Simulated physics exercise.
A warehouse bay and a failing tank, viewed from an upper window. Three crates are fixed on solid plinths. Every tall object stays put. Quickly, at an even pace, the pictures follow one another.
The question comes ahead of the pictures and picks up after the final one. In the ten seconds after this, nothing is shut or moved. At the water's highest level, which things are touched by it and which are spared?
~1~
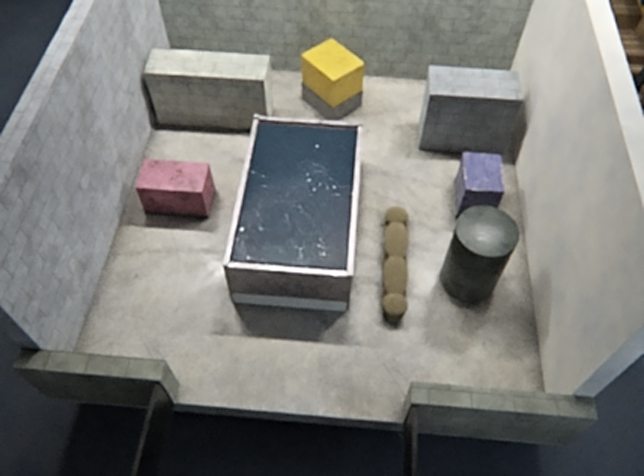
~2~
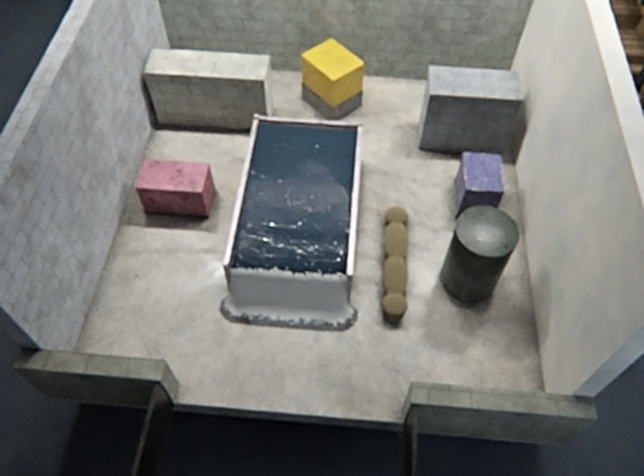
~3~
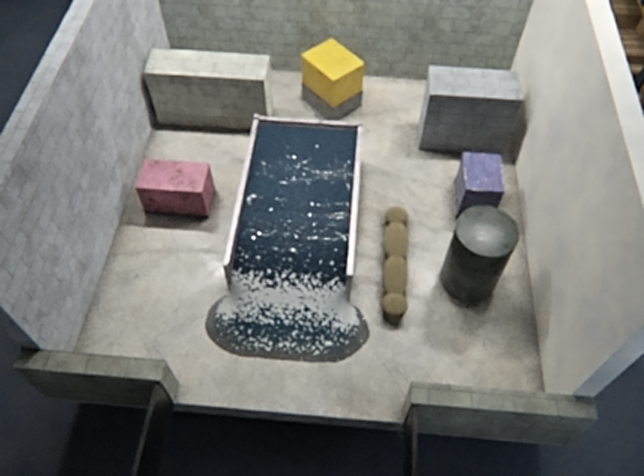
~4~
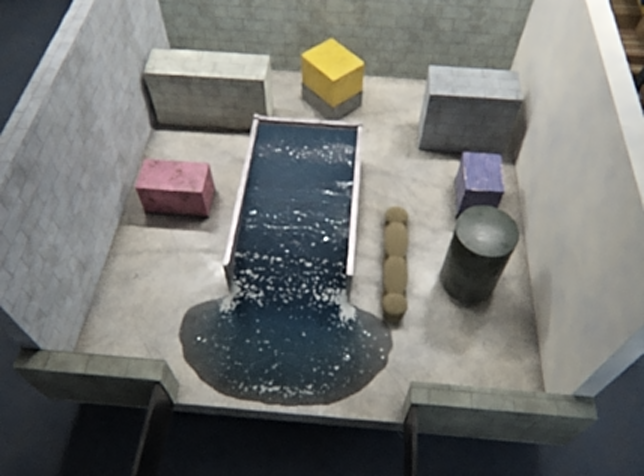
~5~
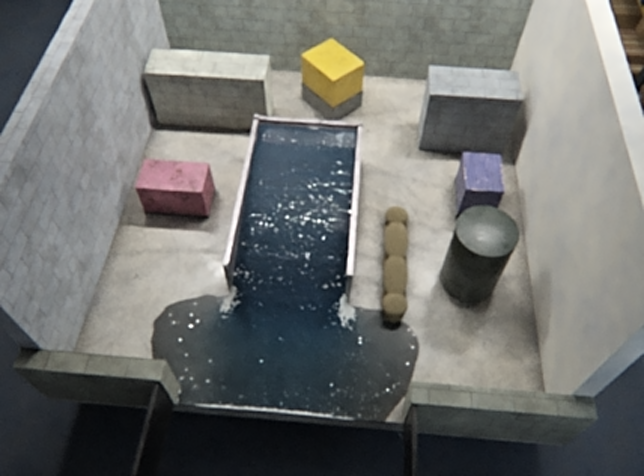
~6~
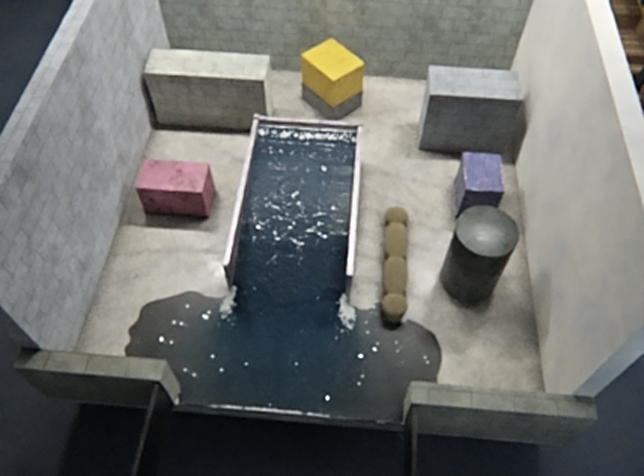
One by one: The pink crate ends up wet; the yellow crate ends up dry; the blue crate ends up dry.
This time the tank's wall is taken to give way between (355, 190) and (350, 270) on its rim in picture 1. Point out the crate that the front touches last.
The crate marked pink, by my reading.
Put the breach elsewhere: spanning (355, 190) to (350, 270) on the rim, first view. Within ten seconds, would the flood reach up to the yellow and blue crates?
The yellow one is not reached; the blue one is reached.
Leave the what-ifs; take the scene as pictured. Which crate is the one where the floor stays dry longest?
It would be the yellow-painted one.
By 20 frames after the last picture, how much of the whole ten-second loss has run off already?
Result, approximate: 75 per cent.
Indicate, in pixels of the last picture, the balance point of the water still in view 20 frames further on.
I'd put it at around (286, 271).
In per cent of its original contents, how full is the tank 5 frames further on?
56 percent or thereabouts.
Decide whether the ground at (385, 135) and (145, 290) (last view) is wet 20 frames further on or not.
Unflooded; swamped.
A moment on, water covers 20 % of the floor; the pink crate not reached, the yellow crate not reached, the blue crate not reached.
Next, water covers 25 % of the floor; the pink crate not reached, the yellow crate not reached, the blue crate not reached.
Then, water covers 35 % of the floor; the pink crate water round its plinth, the yellow crate not reached, the blue crate not reached.
Later, water covers 50 % of the floor; the pink crate water round its plinth, the yellow crate not reached, the blue crate water round its plinth.
In the end, water covers 55 % of the floor; the pink crate was topped, the yellow crate stayed above the water, the blue crate stayed above the water.
